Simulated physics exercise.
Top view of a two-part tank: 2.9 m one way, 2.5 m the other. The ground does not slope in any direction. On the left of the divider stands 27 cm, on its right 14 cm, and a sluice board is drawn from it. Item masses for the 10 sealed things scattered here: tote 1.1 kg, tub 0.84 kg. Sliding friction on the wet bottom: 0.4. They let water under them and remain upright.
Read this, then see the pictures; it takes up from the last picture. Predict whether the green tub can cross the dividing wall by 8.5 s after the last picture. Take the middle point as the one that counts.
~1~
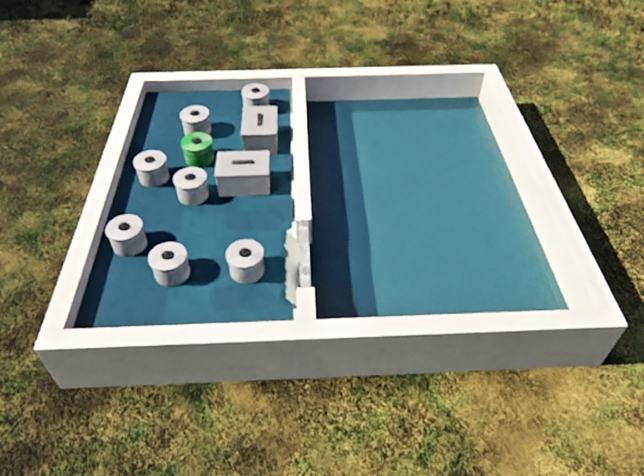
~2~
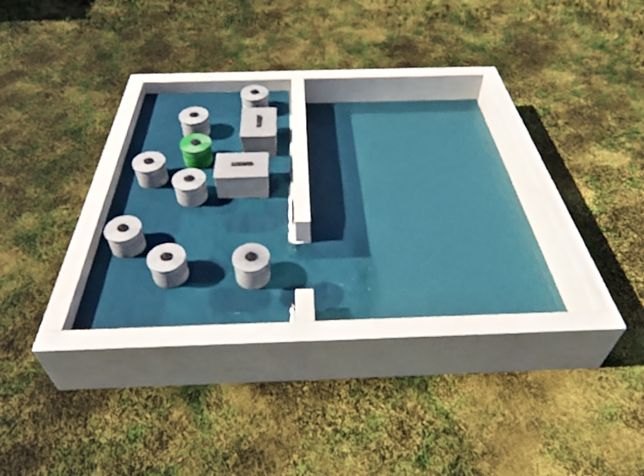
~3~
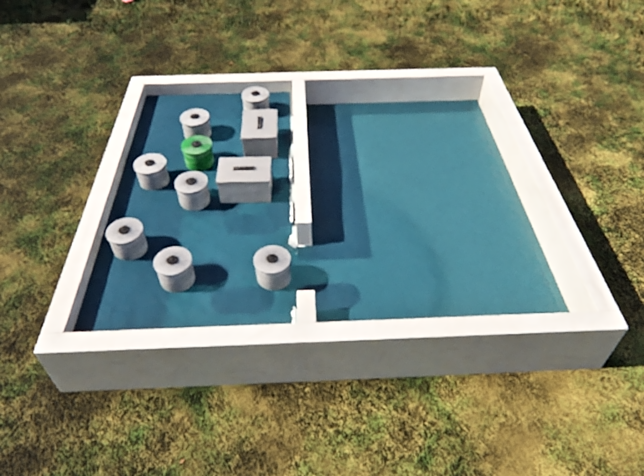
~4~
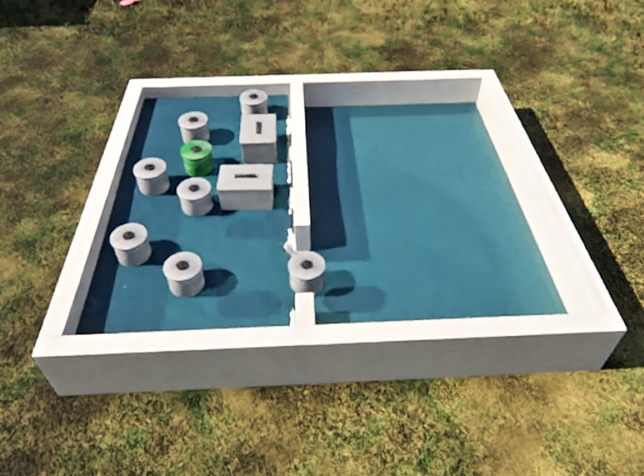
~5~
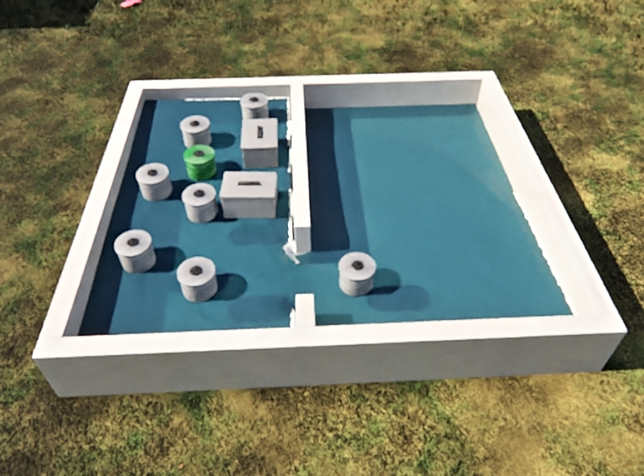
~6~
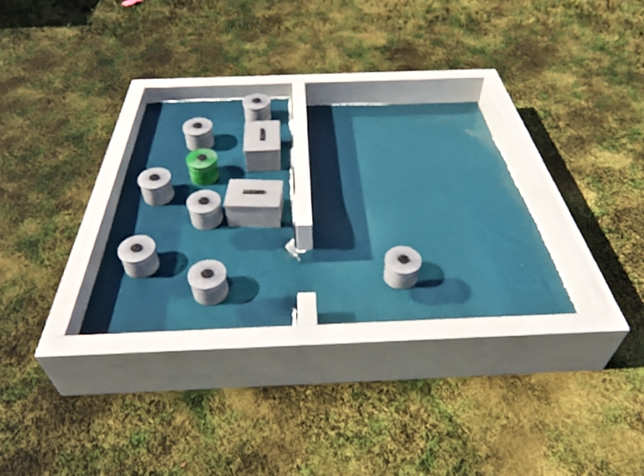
Outcome for the green tub: Still before the divider.
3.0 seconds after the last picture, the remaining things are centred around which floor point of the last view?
The centre sits near (285, 232).
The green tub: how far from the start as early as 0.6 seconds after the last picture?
20 cm or so by then.
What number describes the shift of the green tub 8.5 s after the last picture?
About 40 cm.
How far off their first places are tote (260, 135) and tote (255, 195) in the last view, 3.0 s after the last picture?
The first is 40 cm from its start, the second 200 cm.
Then, 0.6 s after the last picture the green tub is near (201, 174), 0.2 m from its start, afloat; 1 of 10 are over the mark; 10 afloat.
Then, 3.0 s after the last picture the green tub is near (211, 192), 0.4 m from its start, afloat; 3 of 10 are over the mark; 10 afloat.
Then, 5.5 s after the last picture the green tub is near (217, 167), 0.2 m from its start, afloat; 3 of 10 are over the mark; 10 afloat.
Then, 8.5 s after the last picture the green tub is near (230, 177), 0.4 m from its start, afloat; 4 of 10 are over the mark; 10 afloat.
